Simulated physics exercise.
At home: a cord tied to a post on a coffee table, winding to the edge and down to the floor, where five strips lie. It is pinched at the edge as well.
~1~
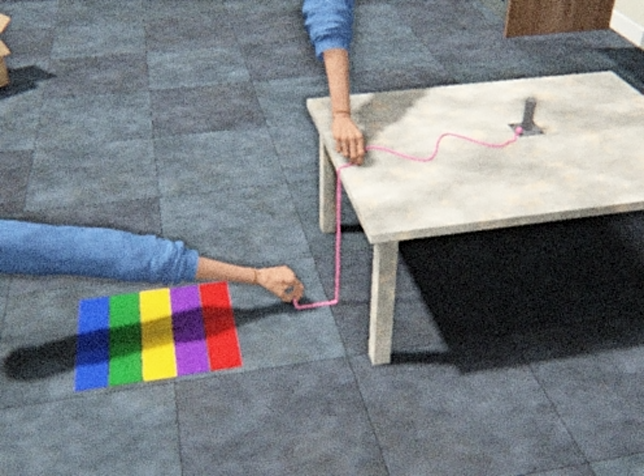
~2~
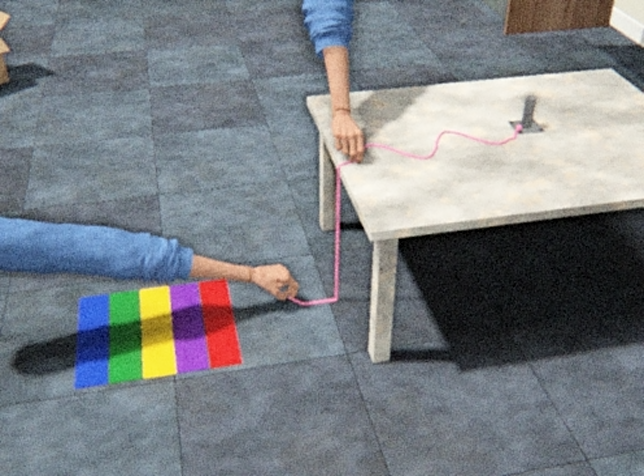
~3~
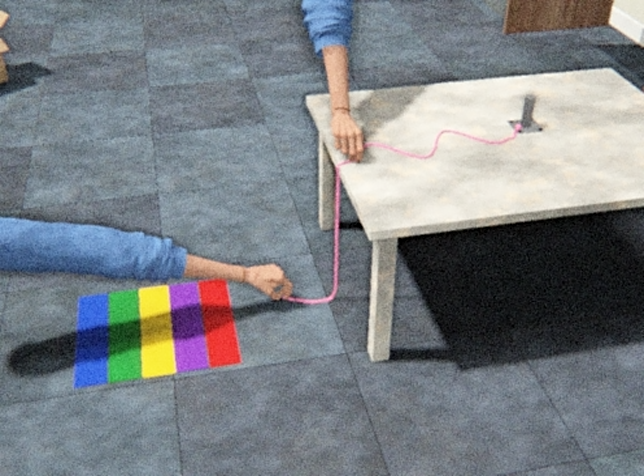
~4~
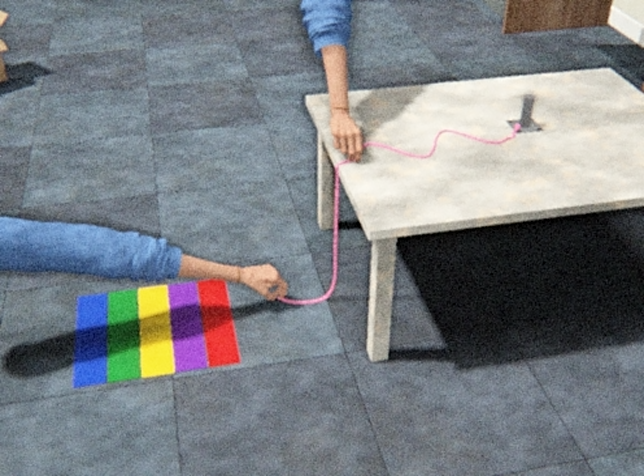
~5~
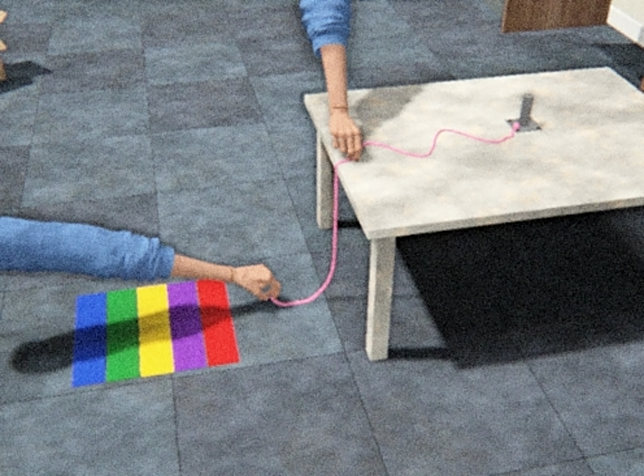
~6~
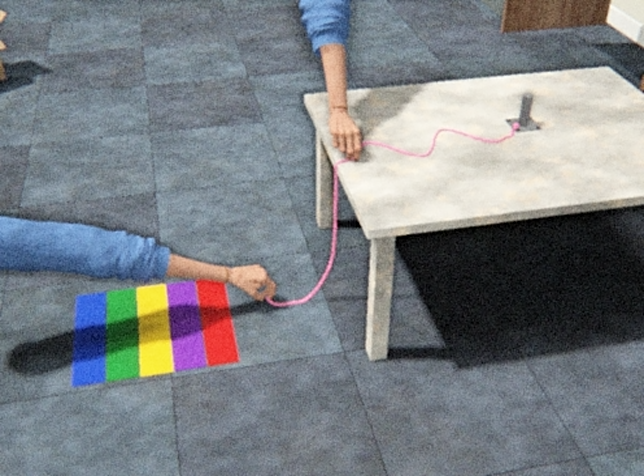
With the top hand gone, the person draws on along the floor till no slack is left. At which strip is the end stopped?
The blue one.
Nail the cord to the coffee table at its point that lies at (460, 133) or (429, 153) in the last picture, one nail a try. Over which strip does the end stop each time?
In that order: Green; yellow.
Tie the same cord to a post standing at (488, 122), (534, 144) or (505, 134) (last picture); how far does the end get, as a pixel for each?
The places are (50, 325), (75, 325) and (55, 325).
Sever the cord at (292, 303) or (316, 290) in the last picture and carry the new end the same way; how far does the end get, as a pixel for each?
Try by try, around (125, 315) and (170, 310).
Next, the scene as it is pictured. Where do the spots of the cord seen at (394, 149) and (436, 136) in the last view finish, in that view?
The first at (337, 158), the second at (410, 145).
Soon after, end near (147, 314); over yellow.
After that, end near (108, 319); over green.
At the stop, end near (86, 323); over blue. It halts on the blue strip.
